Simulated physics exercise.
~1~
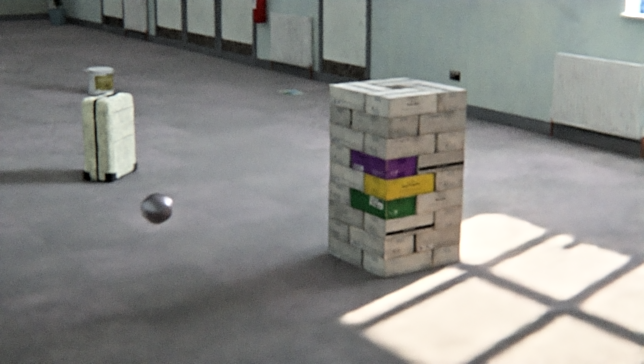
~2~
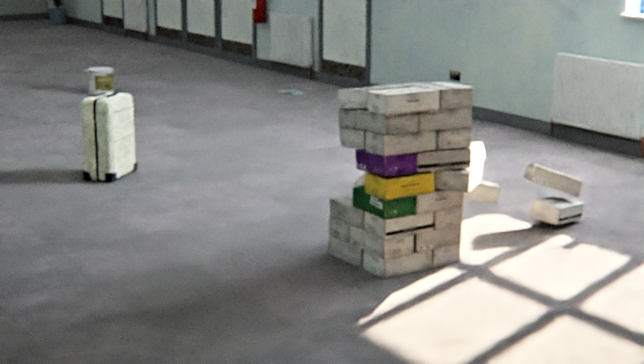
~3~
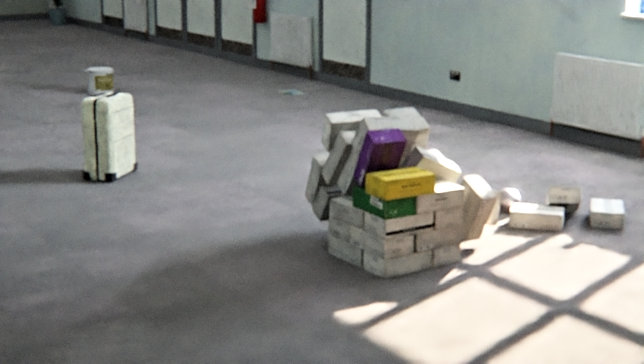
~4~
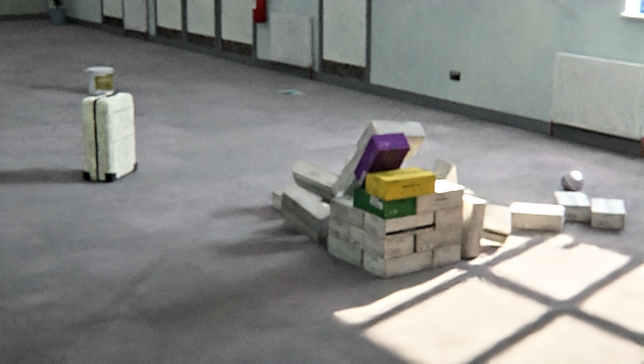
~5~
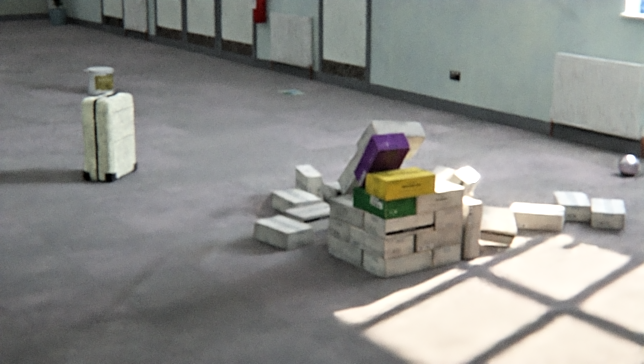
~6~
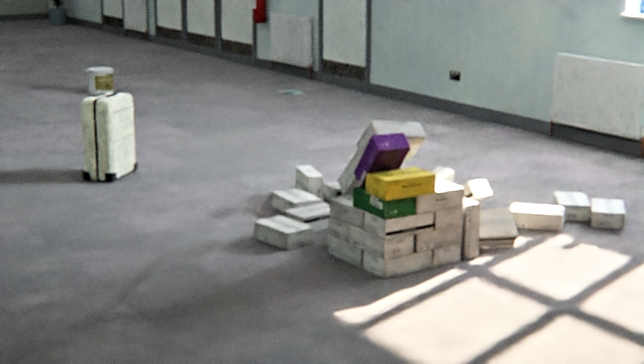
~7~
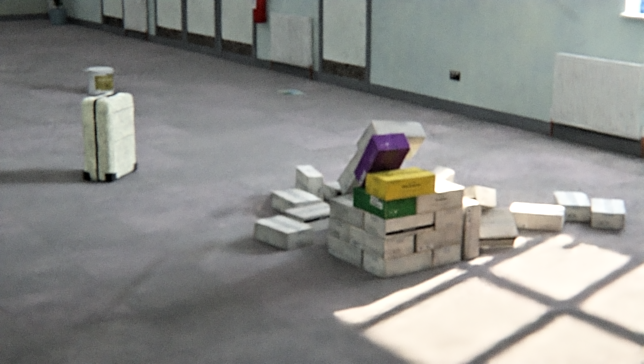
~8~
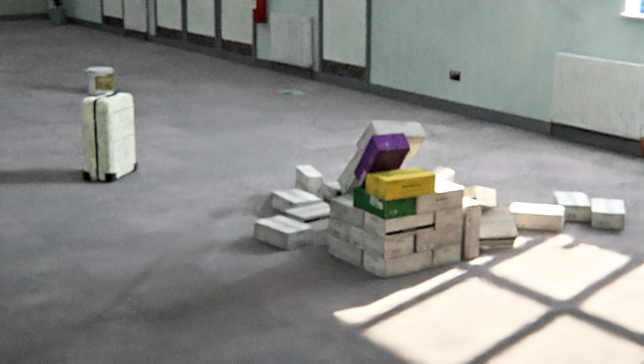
A tower of pale boxes was struck by a steel ball flying in from the left, and its upper part toppled to both sides as the ball rolled off right, leaving the green and yellow boxes in place beneath a tilted purple one.
